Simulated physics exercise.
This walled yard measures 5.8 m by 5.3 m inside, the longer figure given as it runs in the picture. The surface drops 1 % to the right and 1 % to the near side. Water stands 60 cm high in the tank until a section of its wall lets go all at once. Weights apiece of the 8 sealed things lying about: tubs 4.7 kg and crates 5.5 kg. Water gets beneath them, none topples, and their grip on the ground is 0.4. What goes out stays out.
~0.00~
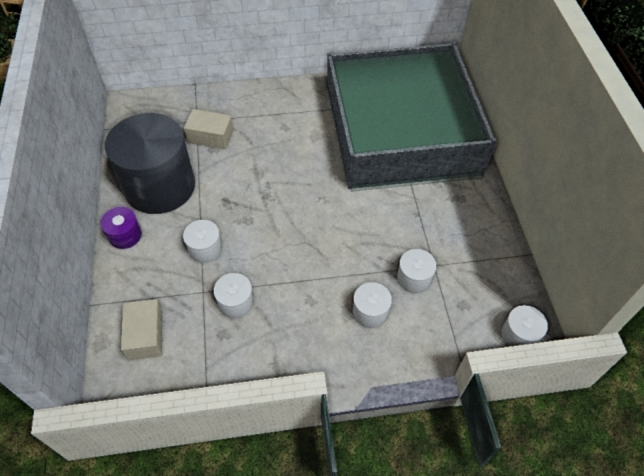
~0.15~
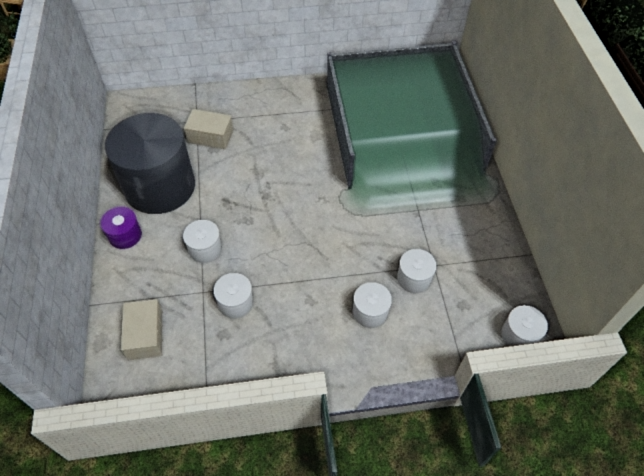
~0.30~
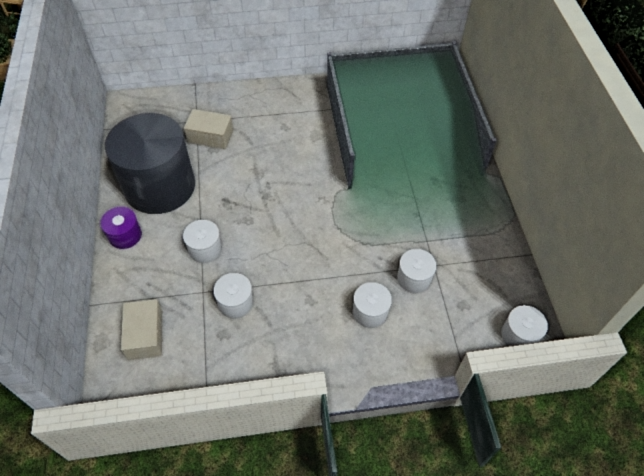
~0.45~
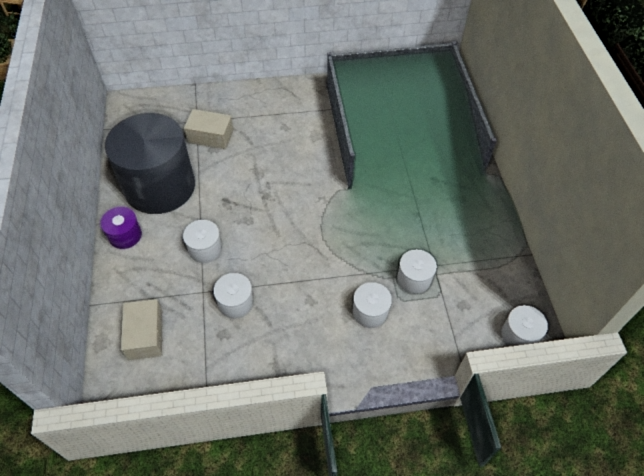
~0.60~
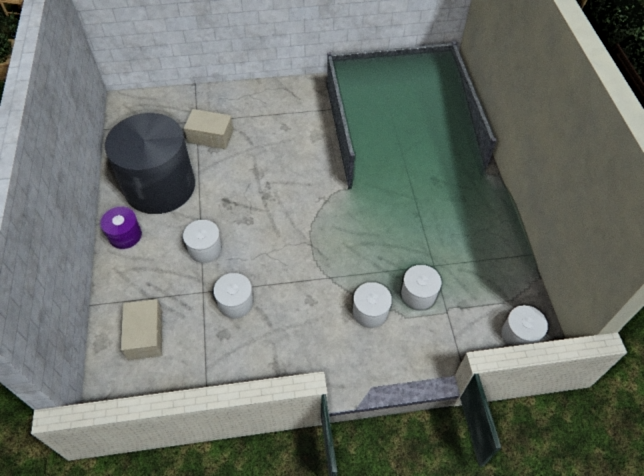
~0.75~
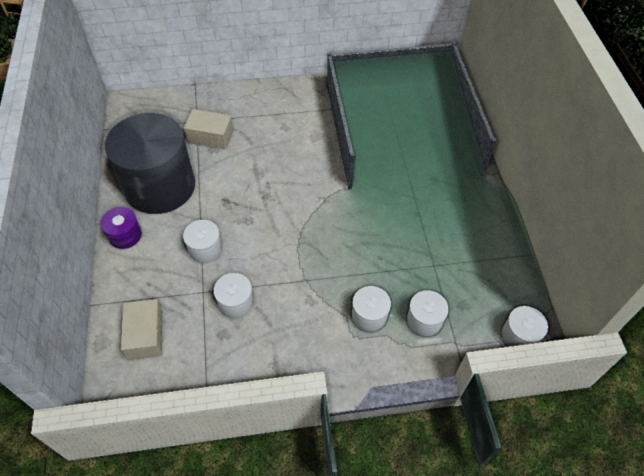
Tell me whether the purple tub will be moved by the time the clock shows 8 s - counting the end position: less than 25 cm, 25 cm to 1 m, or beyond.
Purple tub is nudged along.
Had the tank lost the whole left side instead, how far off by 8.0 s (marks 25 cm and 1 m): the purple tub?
In that case the purple tub gets carried off.
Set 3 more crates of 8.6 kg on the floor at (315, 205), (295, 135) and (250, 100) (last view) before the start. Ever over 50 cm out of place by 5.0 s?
In turn: Under, under, under.
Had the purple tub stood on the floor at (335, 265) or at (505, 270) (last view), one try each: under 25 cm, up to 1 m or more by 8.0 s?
In turn: It travels far; it travels far.
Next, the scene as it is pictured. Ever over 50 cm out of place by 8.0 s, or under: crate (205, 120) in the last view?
It is under.
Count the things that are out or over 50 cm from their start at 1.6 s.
2 of them.
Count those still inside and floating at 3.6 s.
I count 1.
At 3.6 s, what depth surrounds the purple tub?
Roughly 0 cm.
After 1.6 s the purple tub is near (118, 220), 0.0 m from its start, aground; 2 of 8 are out; 1 afloat.
After 3.6 s the purple tub is near (118, 220), 0.0 m from its start, aground; 2 of 8 are out; 1 afloat.
After 5.6 s the purple tub is near (106, 195), 0.4 m from its start, afloat; 3 of 8 are out; 4 afloat.
After 8.0 s the purple tub is near (105, 193), 0.5 m from its start, afloat; 3 of 8 are out; 3 afloat.
